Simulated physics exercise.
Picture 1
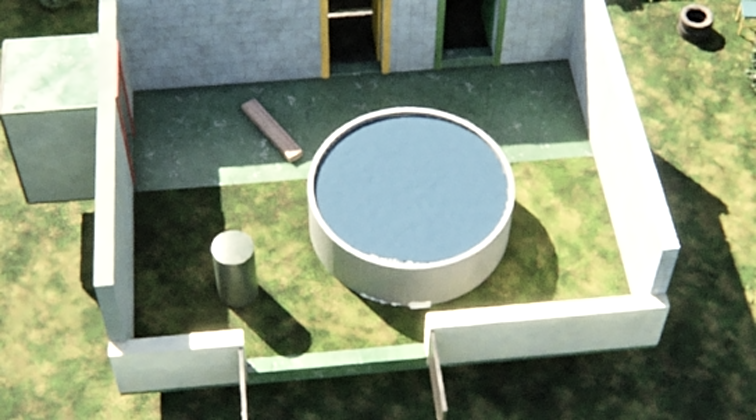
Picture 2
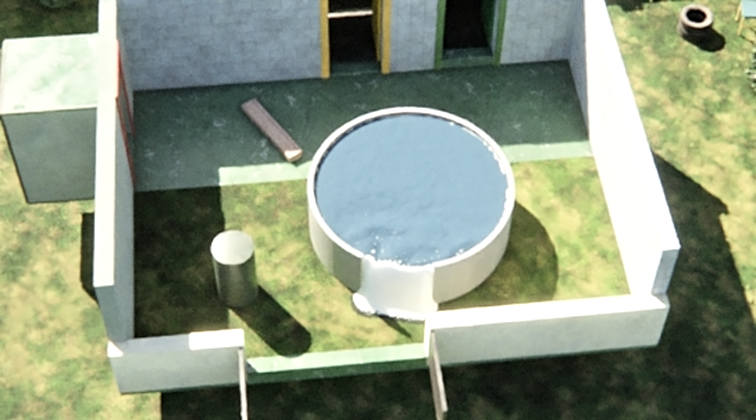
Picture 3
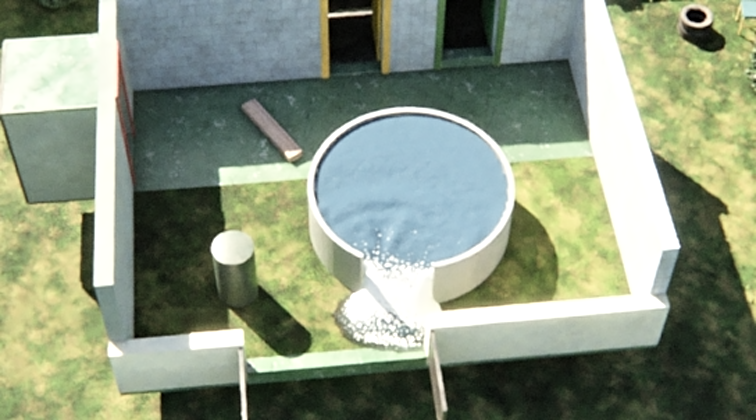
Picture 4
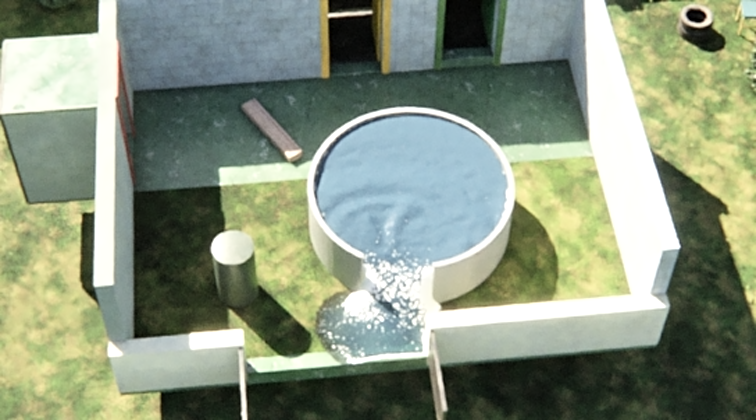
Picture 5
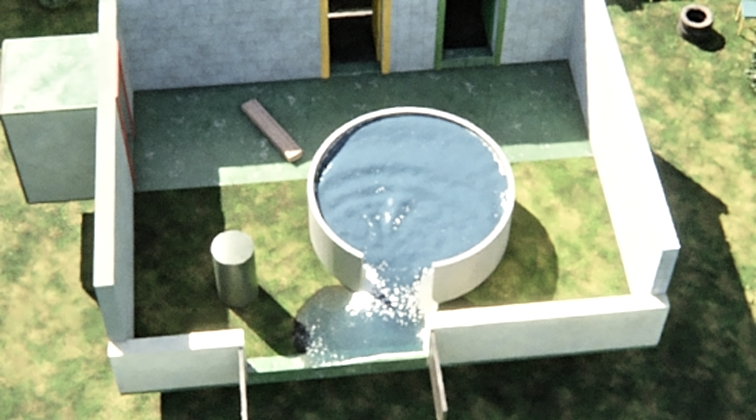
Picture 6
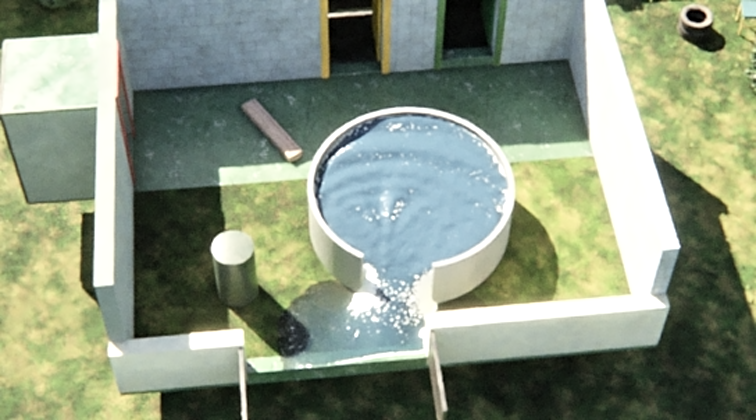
Water burst through a gap in the front of the round pool, splashed onto the grass of the walled terrace, and spread into a widening puddle near the front opening, while ripples crossed the pool.
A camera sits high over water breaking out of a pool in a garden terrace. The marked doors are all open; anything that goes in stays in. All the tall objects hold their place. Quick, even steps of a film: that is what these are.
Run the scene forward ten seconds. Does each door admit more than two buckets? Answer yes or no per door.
Answers: The yellow door: No; the red door: No; the green door: No.
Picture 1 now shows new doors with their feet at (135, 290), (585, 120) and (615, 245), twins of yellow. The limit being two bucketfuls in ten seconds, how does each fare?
Result per door - within the limit; within the limit; past the limit.
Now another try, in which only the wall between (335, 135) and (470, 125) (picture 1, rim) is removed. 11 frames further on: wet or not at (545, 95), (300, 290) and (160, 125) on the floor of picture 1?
First soaked, second unwetted, third soaked.
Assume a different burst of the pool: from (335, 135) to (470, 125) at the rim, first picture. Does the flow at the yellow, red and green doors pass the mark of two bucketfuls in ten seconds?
Going door by door, the yellow door rises above, the red door rises above and the green door rises above.
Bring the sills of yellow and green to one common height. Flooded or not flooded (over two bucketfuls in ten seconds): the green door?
Result for green: It admits less.
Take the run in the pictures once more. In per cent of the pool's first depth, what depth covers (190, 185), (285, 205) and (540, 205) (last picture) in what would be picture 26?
Taking the places in turn, I get roughly 0, 0 and 0 percent.
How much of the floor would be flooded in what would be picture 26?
Roughly 30 %.
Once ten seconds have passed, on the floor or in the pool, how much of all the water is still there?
About 36 %.
A moment on, water covers 15 % of the floor; the yellow door not reached, the red door not reached, the green door not reached.
Next, water covers 20 % of the floor; the yellow door not reached, the red door not reached, the green door not reached.
Then, water covers 30 % of the floor; the yellow door not reached, the red door not reached, the green door not reached.
Later, water covers 40 % of the floor; the yellow door not reached, the red door not reached, the green door not reached.
In the end, water covers 55 % of the floor; the yellow door not reached, the red door not reached, the green door not reached.
